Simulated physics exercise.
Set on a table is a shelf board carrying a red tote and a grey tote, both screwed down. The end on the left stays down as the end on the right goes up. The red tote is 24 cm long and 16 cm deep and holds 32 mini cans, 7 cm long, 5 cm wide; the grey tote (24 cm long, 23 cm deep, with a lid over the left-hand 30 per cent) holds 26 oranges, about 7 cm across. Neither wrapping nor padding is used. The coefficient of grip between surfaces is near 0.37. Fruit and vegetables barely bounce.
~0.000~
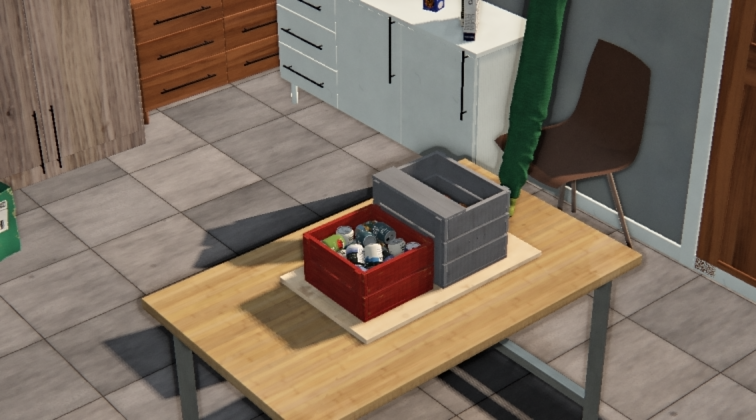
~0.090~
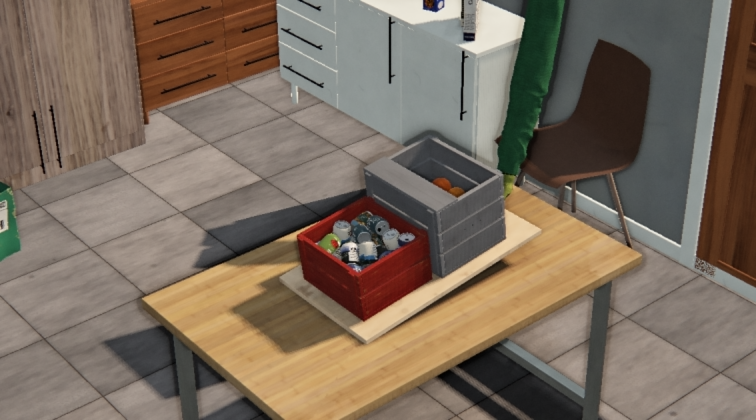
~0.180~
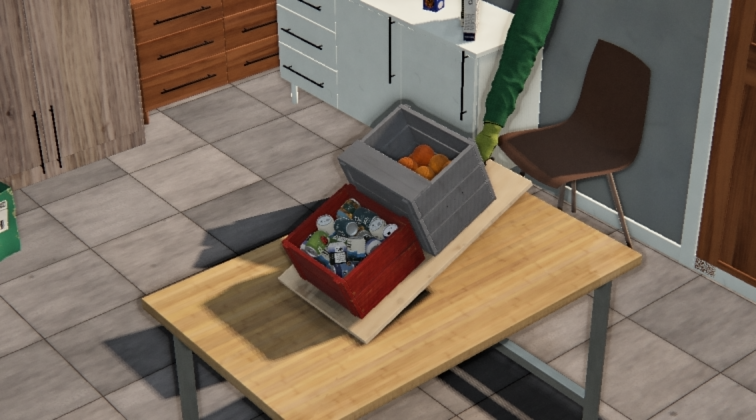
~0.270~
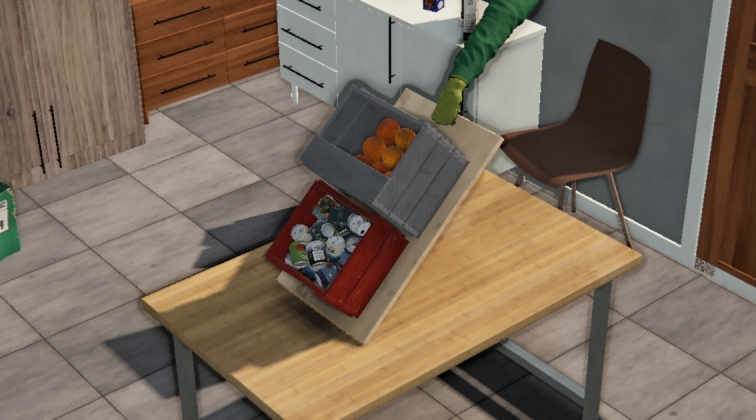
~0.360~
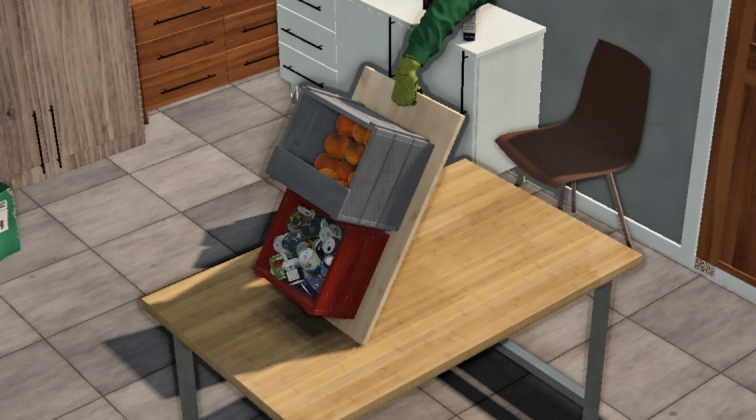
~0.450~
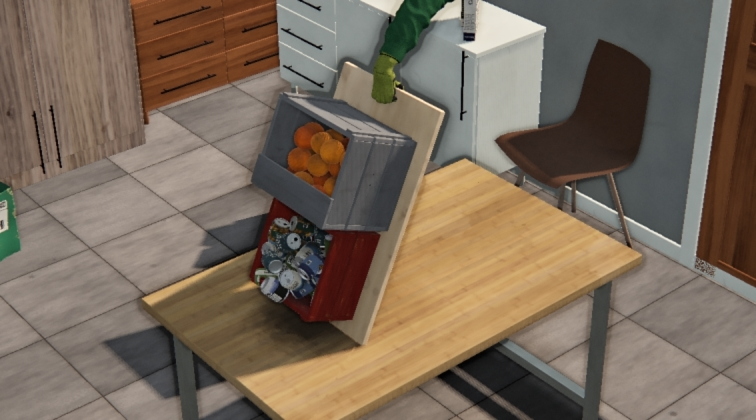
Board holding totes of cans and oranges tilting steeply as a gloved hand lifts its right end, then cans slipping out.
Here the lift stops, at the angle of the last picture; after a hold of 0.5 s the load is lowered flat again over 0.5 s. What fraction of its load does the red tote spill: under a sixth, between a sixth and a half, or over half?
Escapees: A sixth up to half.
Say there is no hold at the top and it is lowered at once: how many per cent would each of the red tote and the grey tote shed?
That would cost red tote 30 per cent of its load and grey tote 30 per cent.
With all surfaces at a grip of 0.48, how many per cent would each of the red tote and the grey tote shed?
In that case the red tote sheds 40 per cent, while the grey tote sheds 20 per cent.
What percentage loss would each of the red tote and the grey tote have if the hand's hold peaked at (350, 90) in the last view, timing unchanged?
Red tote 60 %, grey tote 30 %.
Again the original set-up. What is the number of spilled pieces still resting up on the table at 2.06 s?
Some 8 in number.
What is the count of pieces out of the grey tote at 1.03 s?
Grey tote: Roughly 4 out by then.
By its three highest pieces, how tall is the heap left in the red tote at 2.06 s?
13 cm or thereabouts.
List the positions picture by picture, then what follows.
In the first frame (places track the rim corner closest to us here), red tote (366, 272); grey tote (447, 219); tipped 0°; all still inside.
Red tote (360, 273); grey tote (438, 211); tipped 7°, in the second frame.
Red tote (344, 280); grey tote (413, 199); tipped 23°, in the third frame.
Red tote (326, 294); grey tote (375, 200); tipped 43°, in the fourth frame.
Red tote (313, 309); grey tote (339, 214); tipped 59°, in the fifth frame.
Red tote (309, 316); grey tote (324, 223); tipped 66°; 2 out, the lowest can at (275, 289), in the sixth frame.
After 0.71 s, tilt 66°; the red tote is down by 8 of 32 and the grey tote is down by 4 of 26.
After 1.03 s, tilt 61°; the red tote is down by 9 of 32 and the grey tote is down by 4 of 26.
After 1.48 s, tilt 0°; the red tote is down by 13 of 32 and the grey tote is down by 4 of 26.
When it is over (at 2.06 s), the red tote is down by 13 of 32 and the grey tote is down by 4 of 26. Asked share, 13 of 32, 41 per cent.
